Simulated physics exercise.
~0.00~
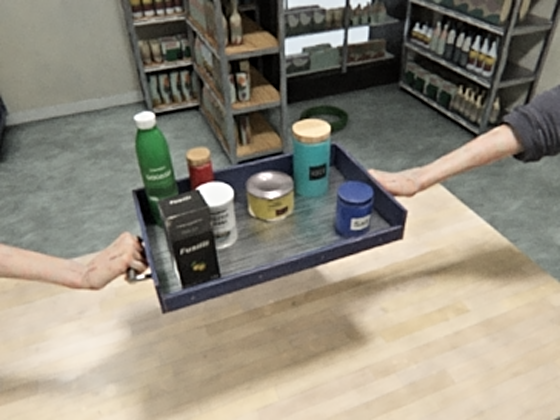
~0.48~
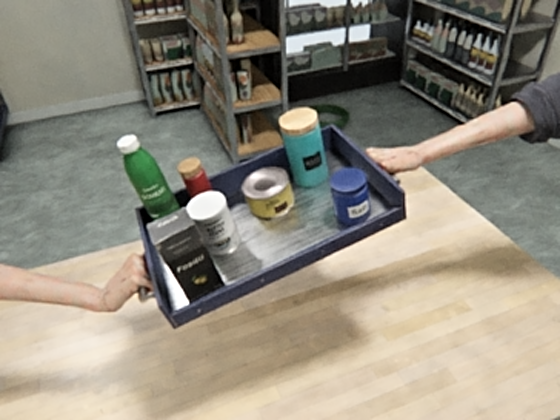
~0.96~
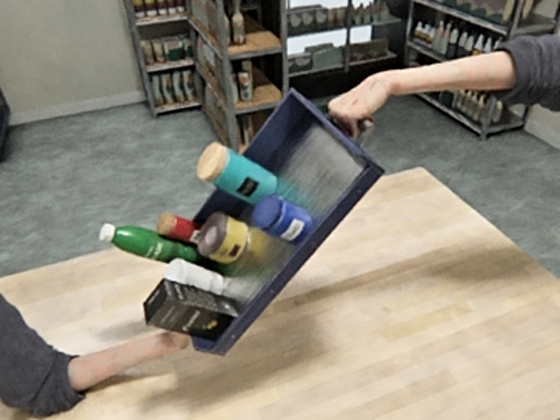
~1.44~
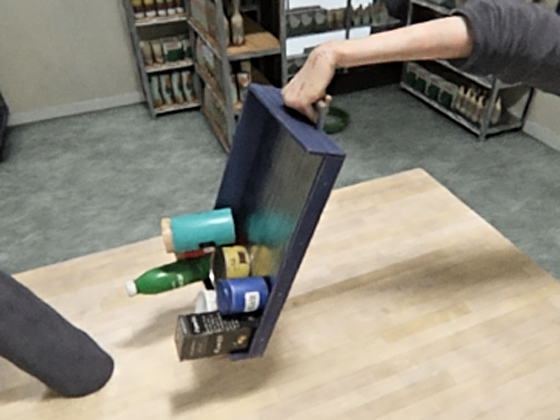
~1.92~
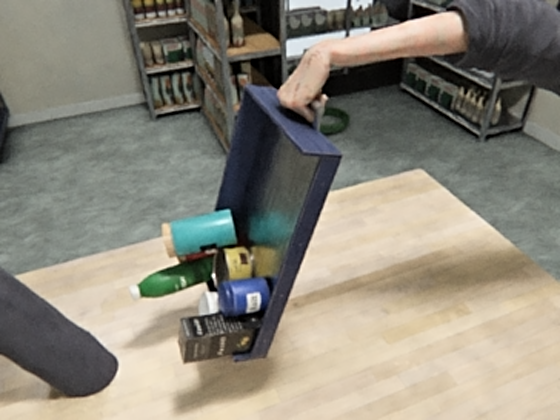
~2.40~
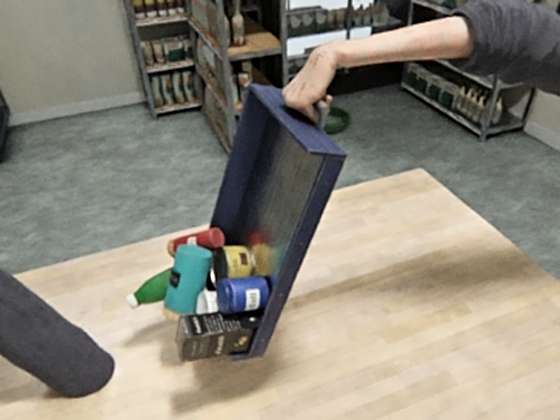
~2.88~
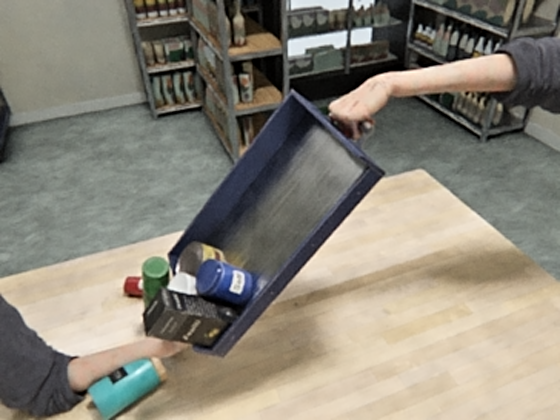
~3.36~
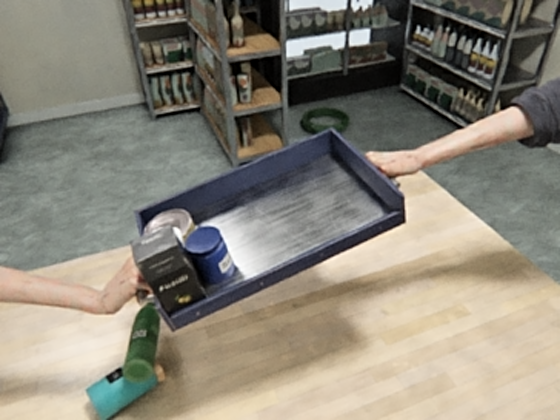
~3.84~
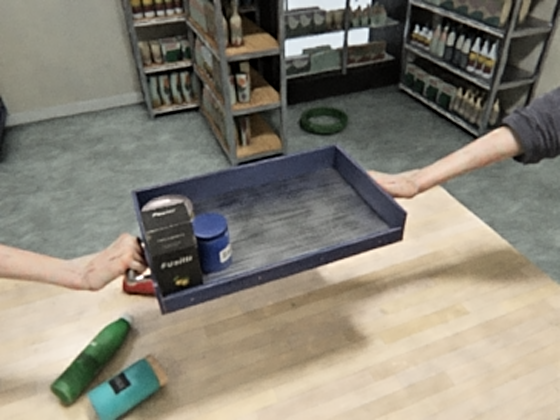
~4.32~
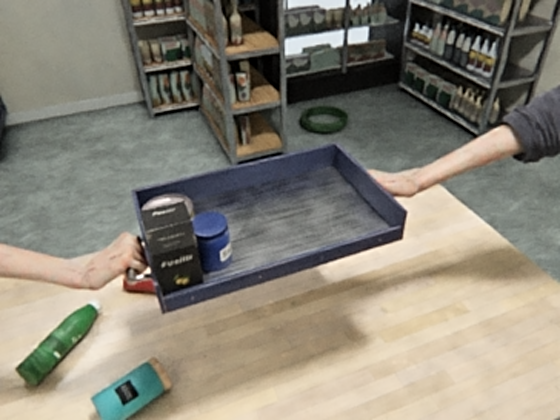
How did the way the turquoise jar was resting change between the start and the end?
At the start the turquoise jar stood upright in the crate, but by the end it was lying on its side on the table.
